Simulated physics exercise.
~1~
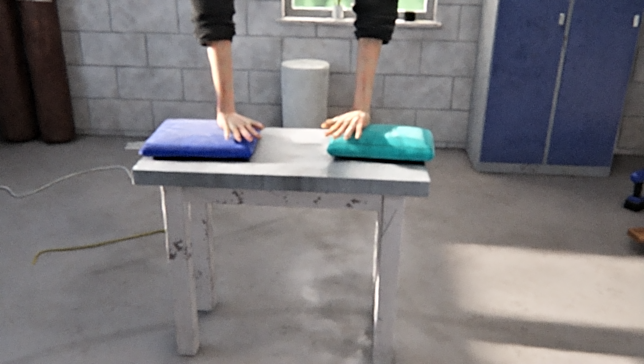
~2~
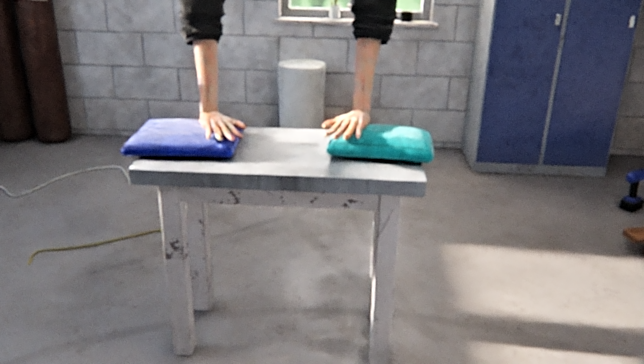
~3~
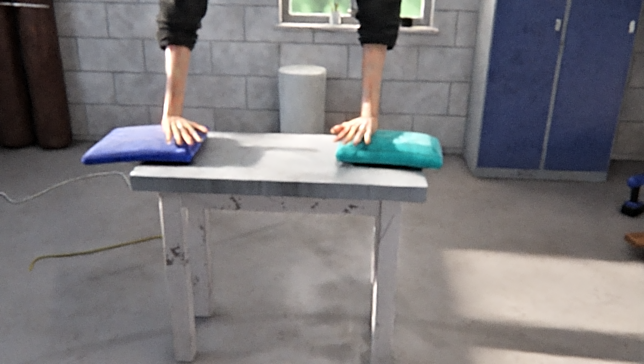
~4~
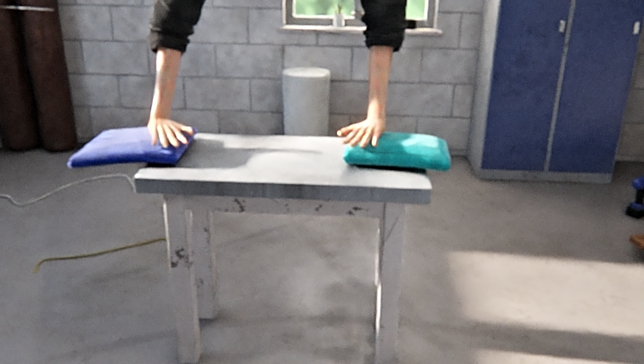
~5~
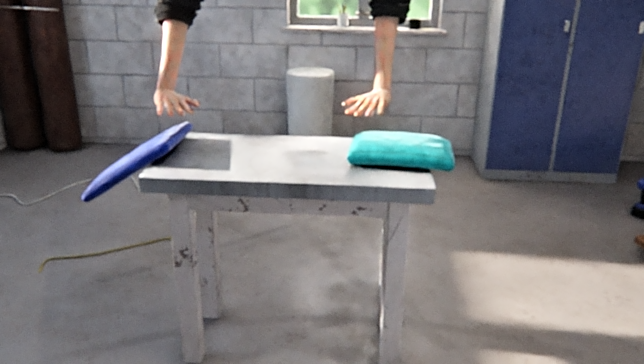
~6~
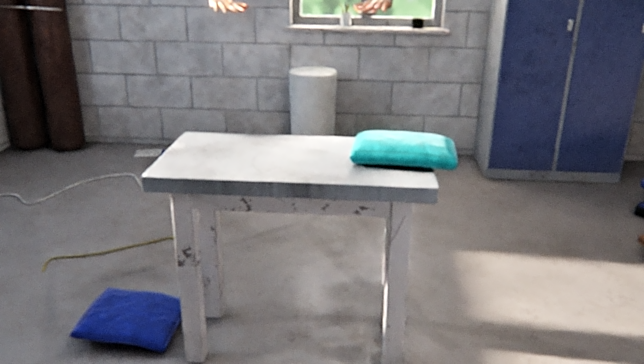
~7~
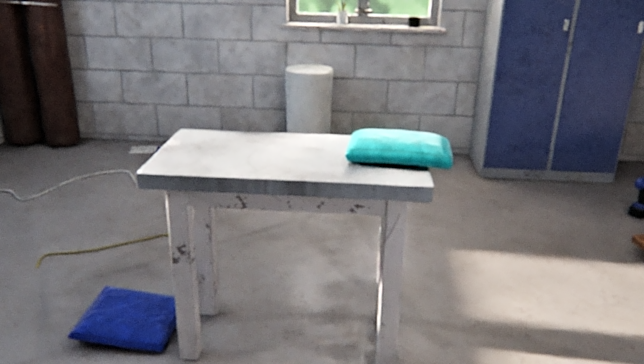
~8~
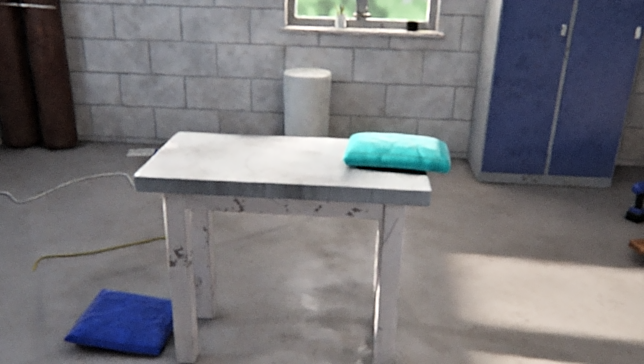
A blue seat pad and a turquoise soft bag were pushed outward on a bench by two hands, the blue one much farther, and when the hands lifted away, the blue pad tipped off the left end onto the floor while the turquoise bag stayed on top.
